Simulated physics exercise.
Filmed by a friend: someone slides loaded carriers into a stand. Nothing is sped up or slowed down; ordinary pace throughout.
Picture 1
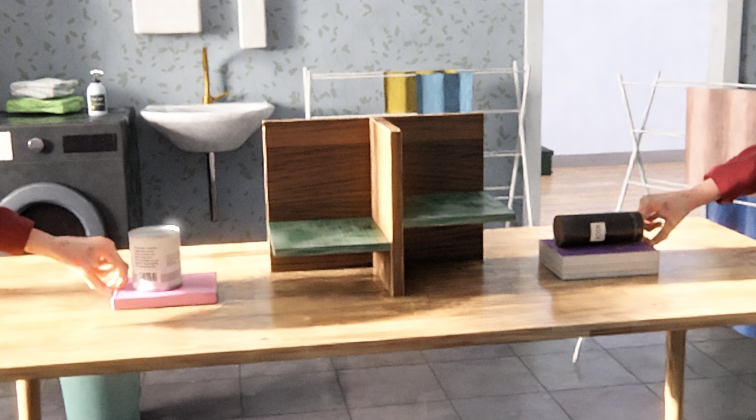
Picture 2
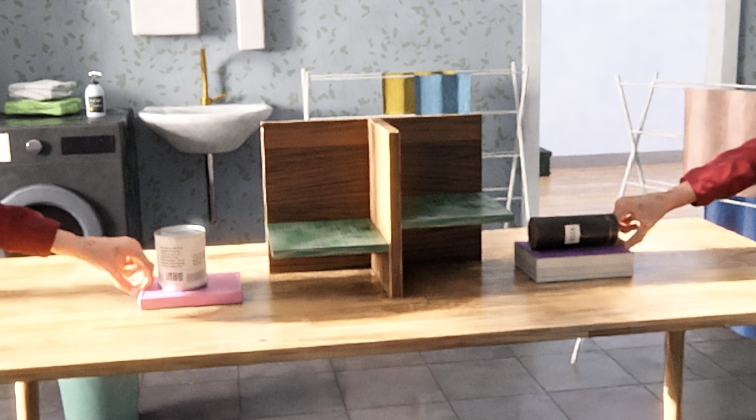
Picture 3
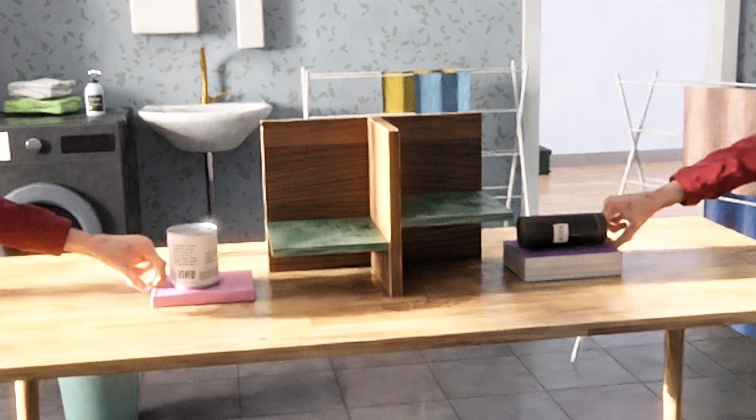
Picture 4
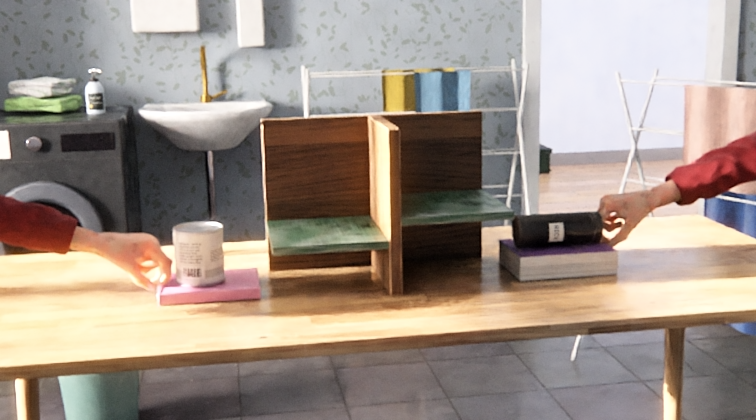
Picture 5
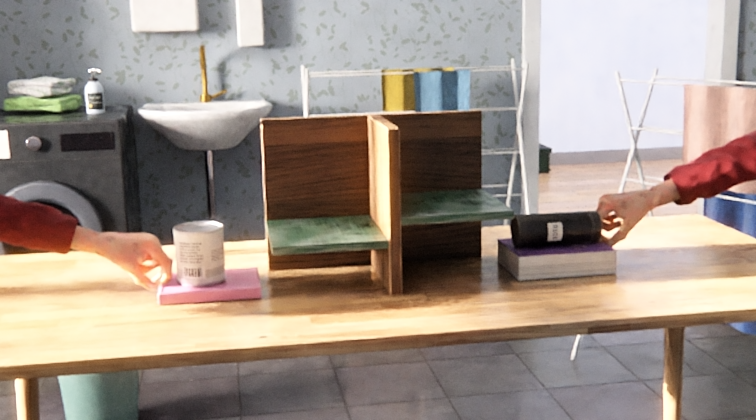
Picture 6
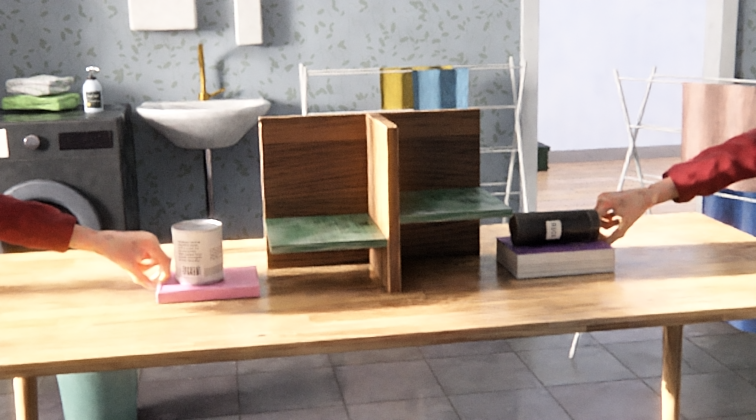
Two red-sleeved hands slide loaded carriers inward across a wooden table, seen from the front in a laundry room with a sink, washing machine and drying racks. At left a white pot sits on a pink tray, at right a black jar lies on a purple book, and between them stands a brown wooden stand with green shelves. Both loads move a short way toward the stand, then barely shift, while the view stays almost still.
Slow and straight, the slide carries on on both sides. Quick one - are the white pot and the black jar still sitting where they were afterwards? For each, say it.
In order: The white pot is hit. The black jar is spared.
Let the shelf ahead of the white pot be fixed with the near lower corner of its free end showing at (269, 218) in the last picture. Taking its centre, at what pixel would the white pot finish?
It comes to a stop at (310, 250).
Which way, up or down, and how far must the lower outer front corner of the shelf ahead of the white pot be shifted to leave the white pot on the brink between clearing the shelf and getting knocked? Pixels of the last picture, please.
About 20 pixels up.
Then, 0.80 s after the last picture, white pot riding along near (244, 250); black jar riding along near (525, 229).
Then, 1.36 s after the last picture, white pot tipped 17° from how it was near (245, 250); black jar riding along near (494, 231).
Then, 1.70 s after the last picture, white pot tipped 29° from how it was near (247, 253); black jar riding along near (476, 232).
At rest, the white pot is knocked back, near (247, 255); the black jar passes below, near (449, 234).
